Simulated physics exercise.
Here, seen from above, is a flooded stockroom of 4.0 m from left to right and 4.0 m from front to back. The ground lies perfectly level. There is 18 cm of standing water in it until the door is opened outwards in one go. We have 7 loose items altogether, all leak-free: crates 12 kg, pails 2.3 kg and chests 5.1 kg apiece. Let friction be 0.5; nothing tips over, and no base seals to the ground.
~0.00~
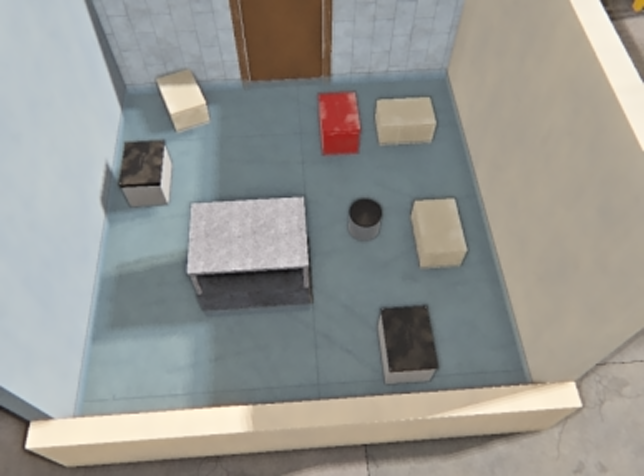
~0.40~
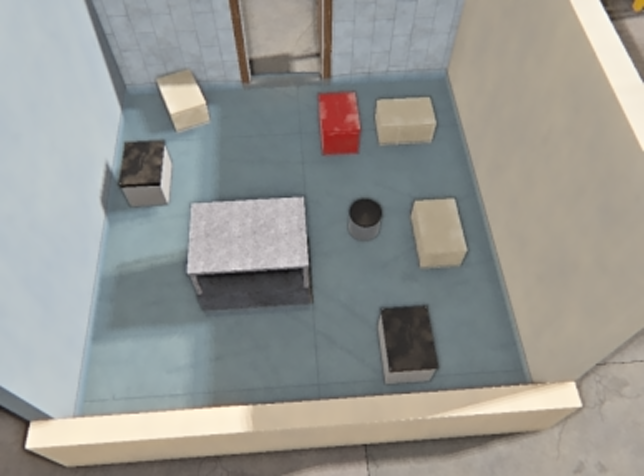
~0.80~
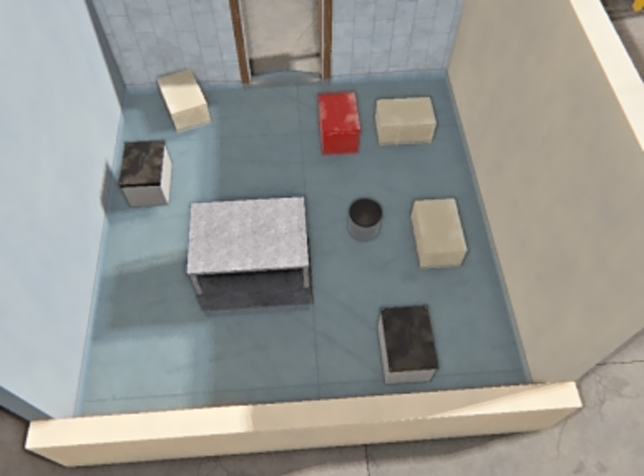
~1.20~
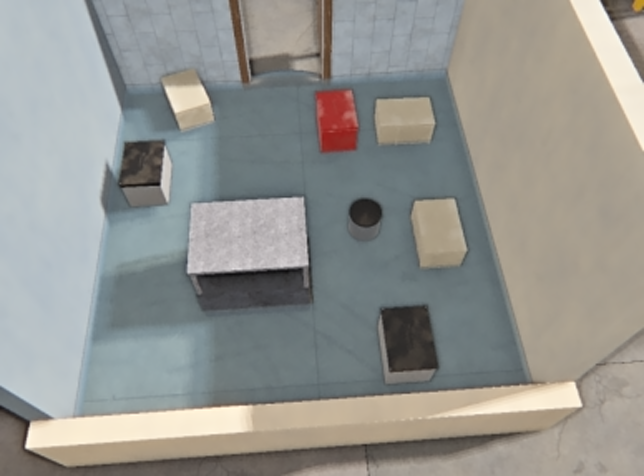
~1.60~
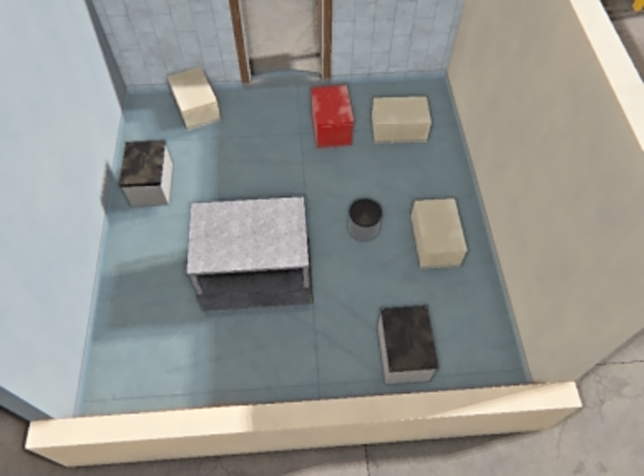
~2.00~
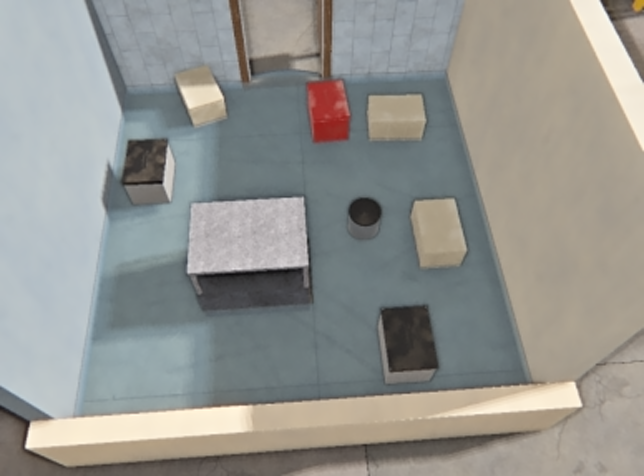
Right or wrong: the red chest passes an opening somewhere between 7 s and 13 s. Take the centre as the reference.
Wrong, before 7 s.
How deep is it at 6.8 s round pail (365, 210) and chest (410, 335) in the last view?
Close to 14 and 14 centimetres.
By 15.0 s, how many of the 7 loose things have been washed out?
By then 3.
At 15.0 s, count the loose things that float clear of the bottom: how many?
At that time the total is 4.
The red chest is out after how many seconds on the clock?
4.5 s or so.
After 3.0 s the red chest is near (320, 86), 0.5 m from its start, afloat; 0 of 7 are out; 7 afloat.
After 6.8 s the red chest has gone out (at 4.6 s); 2 of 7 are out; 5 afloat.
After 11.0 s the red chest has gone out (at 4.6 s); 3 of 7 are out; 4 afloat.
After 15.0 s the red chest has gone out (at 4.6 s); 3 of 7 are out; 4 afloat.
